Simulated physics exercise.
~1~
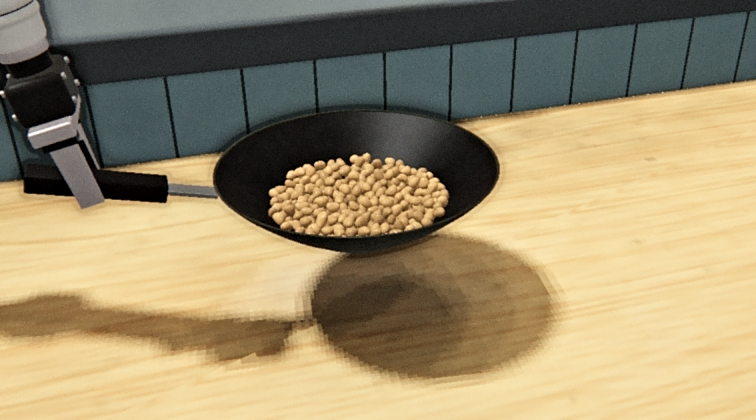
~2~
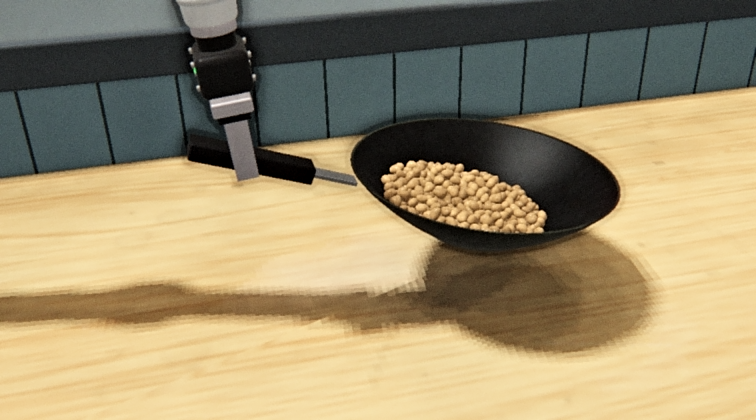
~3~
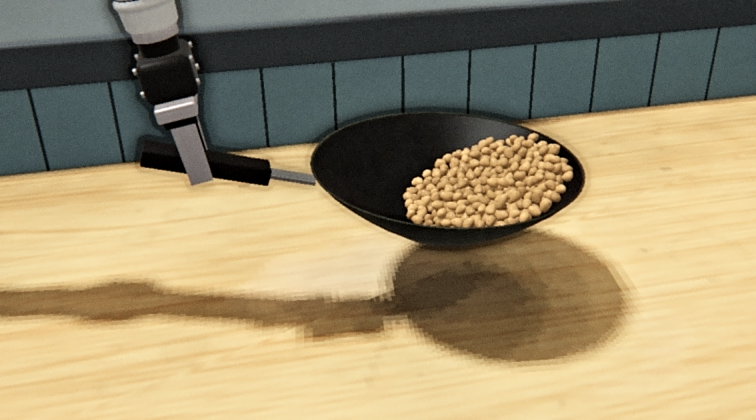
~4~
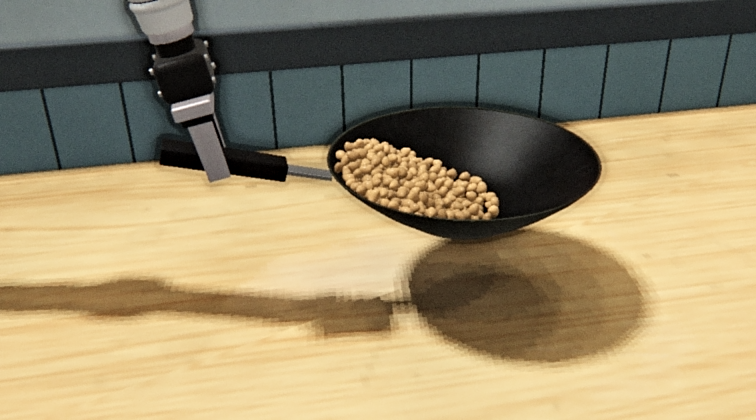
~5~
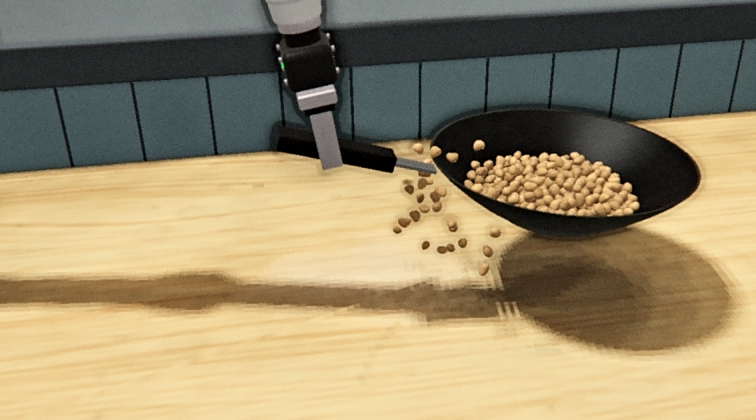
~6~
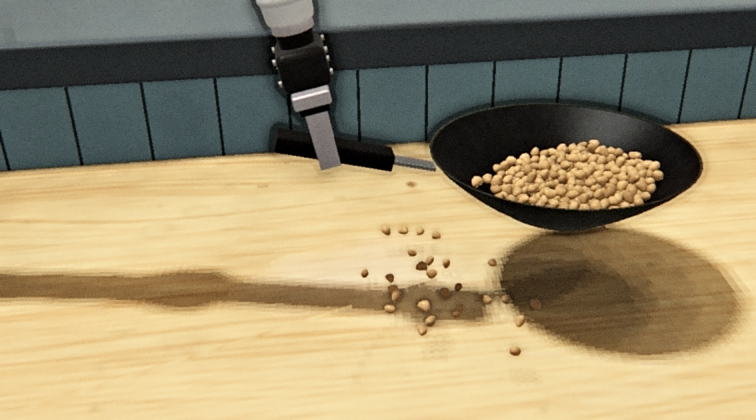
In the video, a robotic arm holds a black wok of tan beans above a wooden surface, shifting it right, slightly left, then right again as the beans slide inside. Some spill over the handle side and scatter on the surface, while most remain in the wok.
